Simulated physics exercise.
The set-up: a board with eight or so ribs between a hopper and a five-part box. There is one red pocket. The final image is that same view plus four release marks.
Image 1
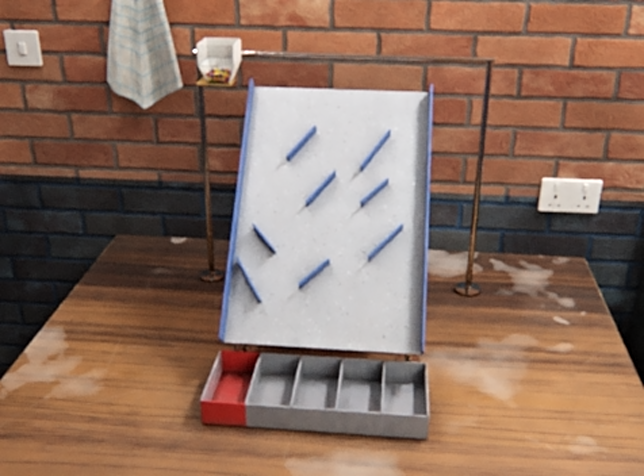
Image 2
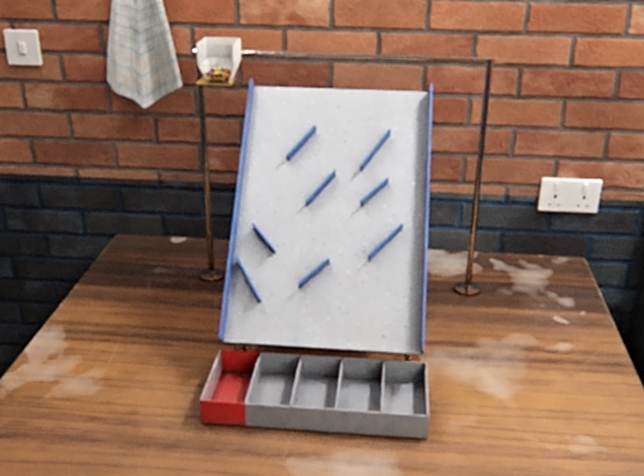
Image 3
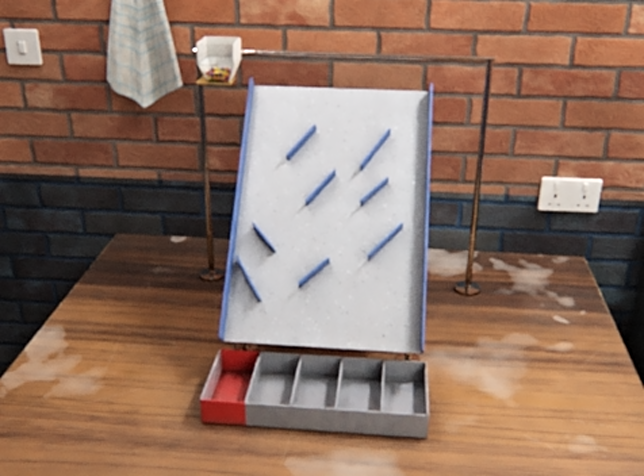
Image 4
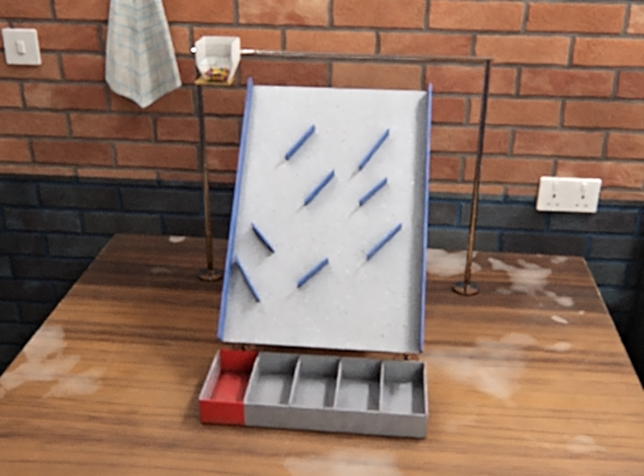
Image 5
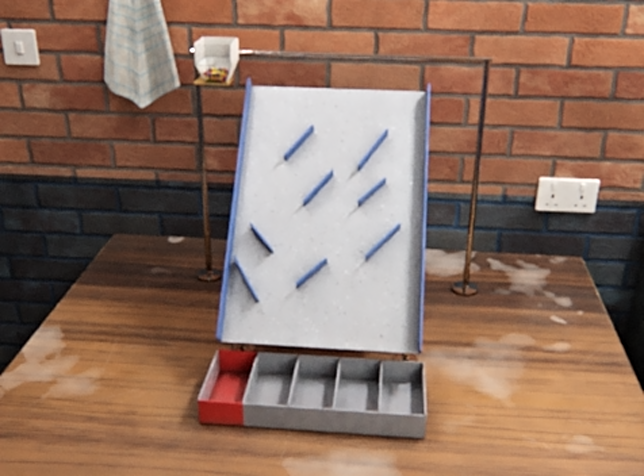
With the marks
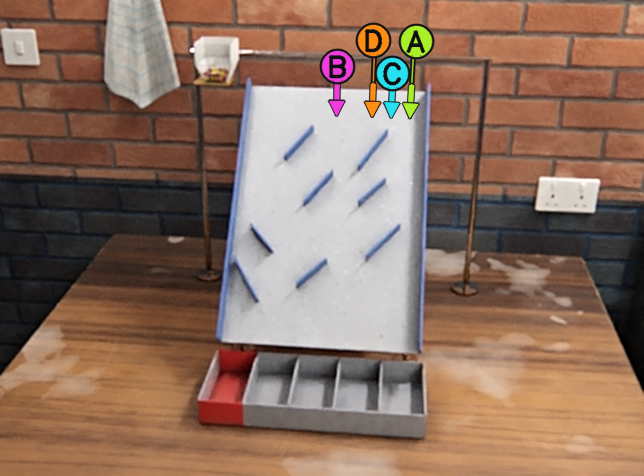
White board with slanted blue ribs standing above a tray with one red pocket, small yellowish pieces shifting slightly in the hopper.
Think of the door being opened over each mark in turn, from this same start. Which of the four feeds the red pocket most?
Use mark D.
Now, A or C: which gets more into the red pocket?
Here it is mark C.
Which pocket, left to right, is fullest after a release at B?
The second from the left.
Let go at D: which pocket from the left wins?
The first.
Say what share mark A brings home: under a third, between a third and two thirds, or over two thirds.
Mark A gives under a third.
On the marked copy, mark A meets the board at (410, 112); mark B meets the board at (336, 110); mark C meets the board at (391, 112); mark D meets the board at (372, 111).
With A, a small part in the red pocket, about two thirds in other pockets, about a quarter outside the box.
With B, a small part in the red pocket, most in other pockets, a small part outside the box.
With C, about a quarter in the red pocket, about two thirds in other pockets, a small part outside the box.
With D, about half in the red pocket, about a third in other pockets, a small part outside the box.
